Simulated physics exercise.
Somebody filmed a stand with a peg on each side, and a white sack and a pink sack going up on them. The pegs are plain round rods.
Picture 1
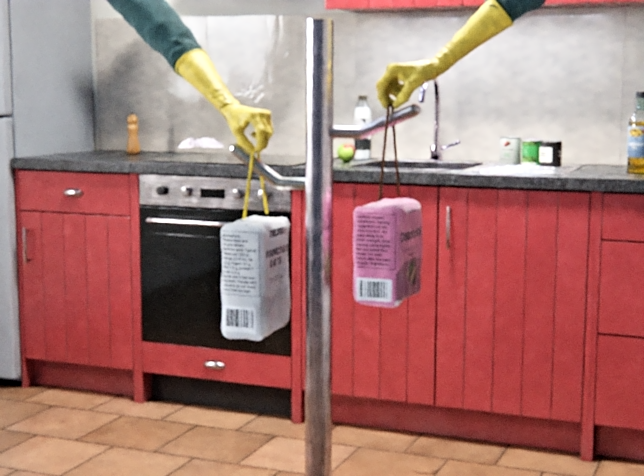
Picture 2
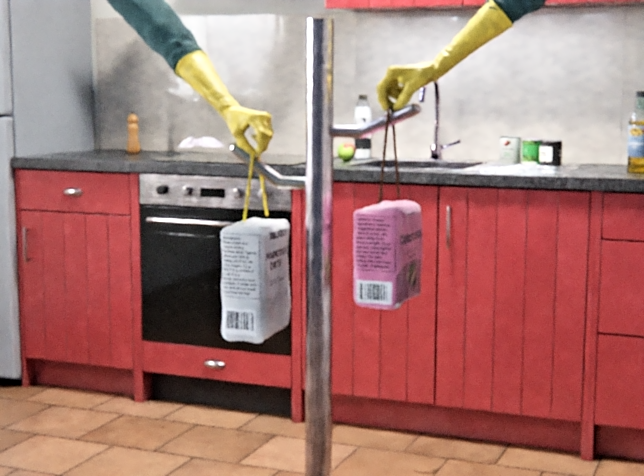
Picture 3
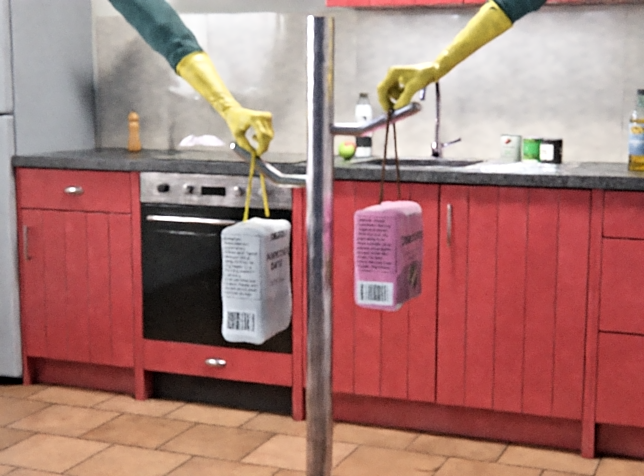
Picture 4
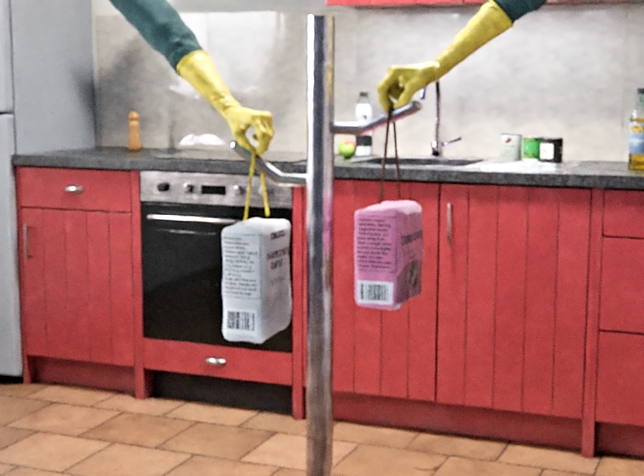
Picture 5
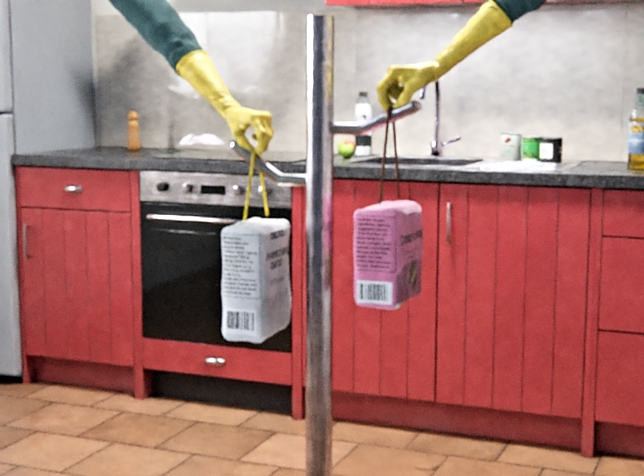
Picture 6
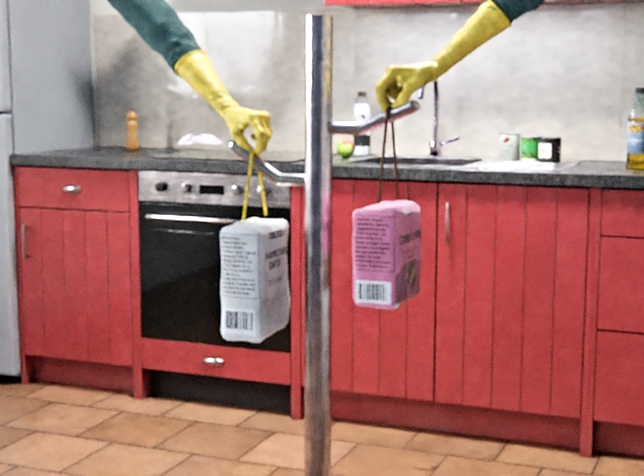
To begin with, two yellow-gloved hands reach in from above, one holding a white block-shaped package by a yellow loop left of a metal post, the other a pink one by a dark loop on the right. Both packages dip very slightly, then hang almost still, the hands staying at the loops.
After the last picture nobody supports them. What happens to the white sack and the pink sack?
In the end the white sack holds on; the pink sack remains on its peg.
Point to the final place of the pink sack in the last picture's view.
It ends at (360, 266).
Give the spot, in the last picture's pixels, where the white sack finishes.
Near (297, 301).
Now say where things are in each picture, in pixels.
The first picture shows white sack (256, 277); pink sack (389, 251); left peg tip (236, 150); right peg tip (414, 110).
The second picture shows white sack (256, 279); pink sack (389, 254).
The third picture shows white sack (257, 280); pink sack (389, 254).
The fourth picture shows white sack (257, 279); pink sack (390, 254).
The fifth picture shows white sack (257, 279); pink sack (389, 254).
The sixth picture shows white sack (255, 279); pink sack (388, 254); left peg tip (235, 146), pointing up; right peg tip (414, 106), pointing up.
Then, 0.28 s past the final frame, white sack on its peg near (272, 289); pink sack on its peg near (386, 257).
Then, 0.68 s past the final frame, white sack on its peg near (308, 299); pink sack on its peg near (366, 262).
Then, 1.26 s past the final frame, white sack on its peg near (265, 296); pink sack on its peg near (355, 266).
When it is over, white sack on its peg near (297, 301); pink sack on its peg near (360, 266). The white sack remains on its peg and the pink sack stays hanging.
